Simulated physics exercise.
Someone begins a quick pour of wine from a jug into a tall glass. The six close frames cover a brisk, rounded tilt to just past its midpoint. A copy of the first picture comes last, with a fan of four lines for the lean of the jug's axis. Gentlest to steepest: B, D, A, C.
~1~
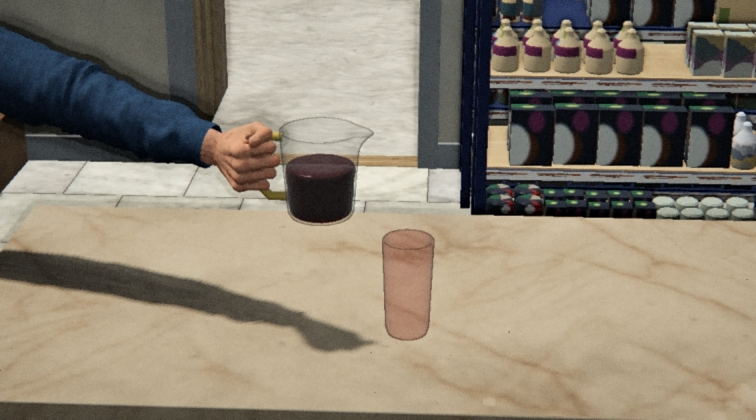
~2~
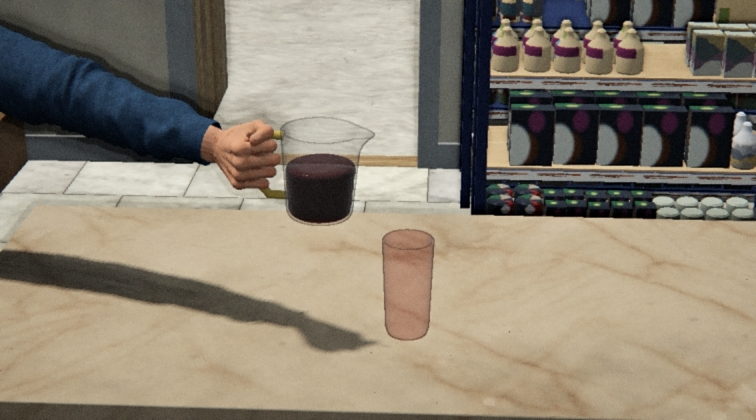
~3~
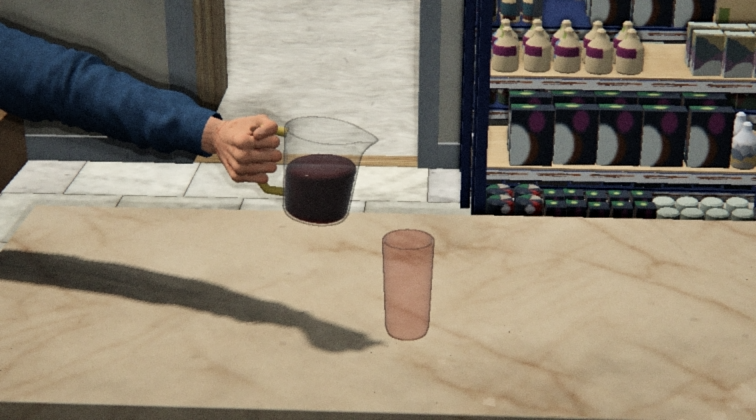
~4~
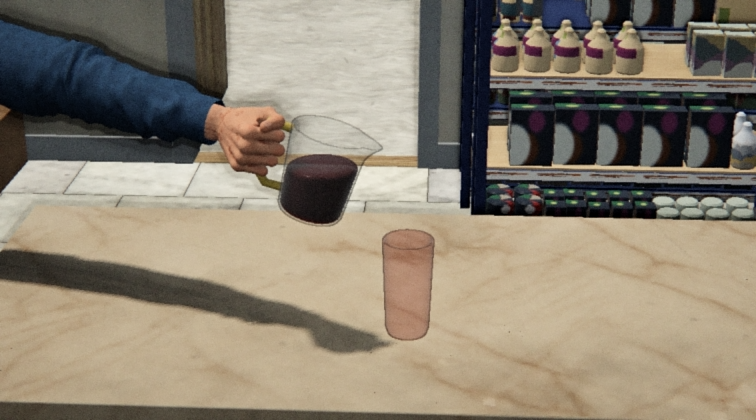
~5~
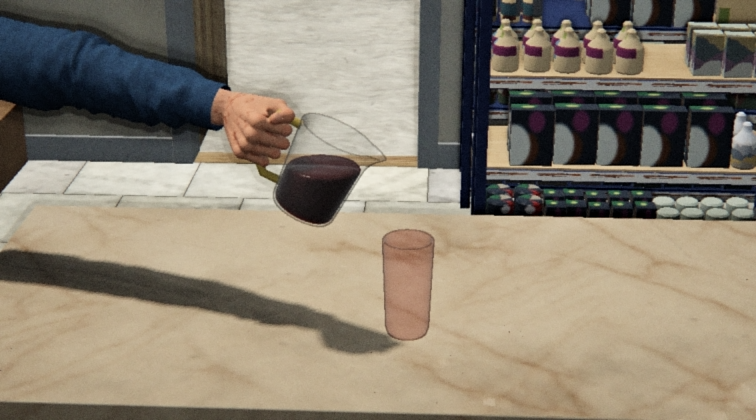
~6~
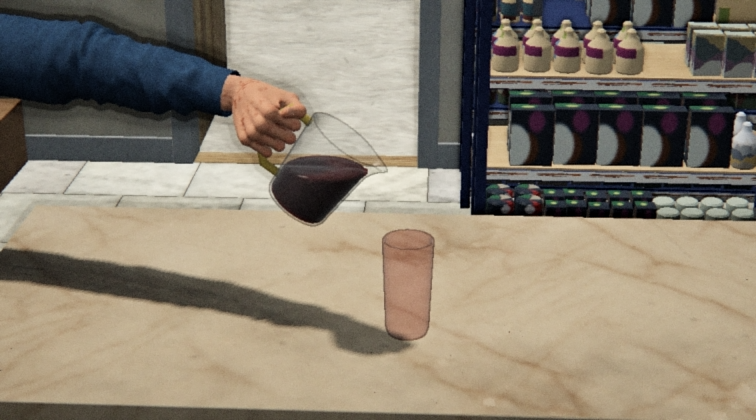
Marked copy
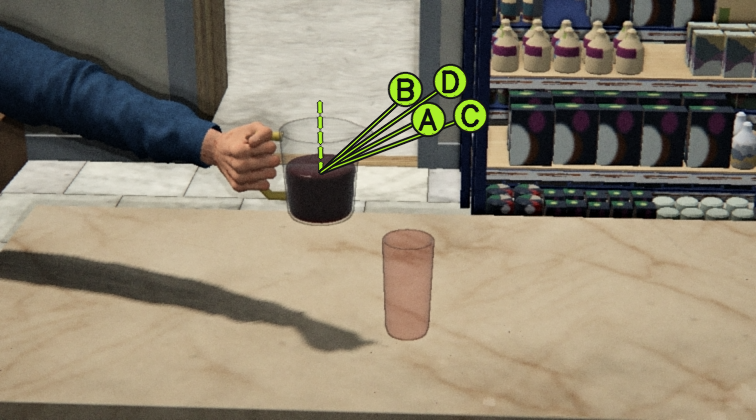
The clip opens on a hand in a blue sleeve holding a clear jug of dark red liquid upright, above and to the left of an empty, pinkish tall glass on a marble counter. The hand then tilts the jug steadily to the right, and the liquid shifts toward its spout, with none leaving it.
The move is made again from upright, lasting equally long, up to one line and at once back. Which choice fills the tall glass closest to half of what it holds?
Go for C.
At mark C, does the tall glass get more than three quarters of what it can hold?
No, less.
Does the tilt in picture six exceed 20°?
Yes.
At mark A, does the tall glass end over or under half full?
Under.
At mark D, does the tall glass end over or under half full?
Under half.
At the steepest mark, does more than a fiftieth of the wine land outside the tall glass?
No, it does not.
In lime, A at (411, 124); B at (395, 104); C at (454, 122); D at (437, 91).
Choosing A, the tall glass ends with about 33 % of what it can hold.
Choosing B, the tall glass ends with about 6 % of what it can hold.
Choosing C, the tall glass ends with about 51 % of what it can hold.
Choosing D, the tall glass ends with about 17 % of what it can hold.
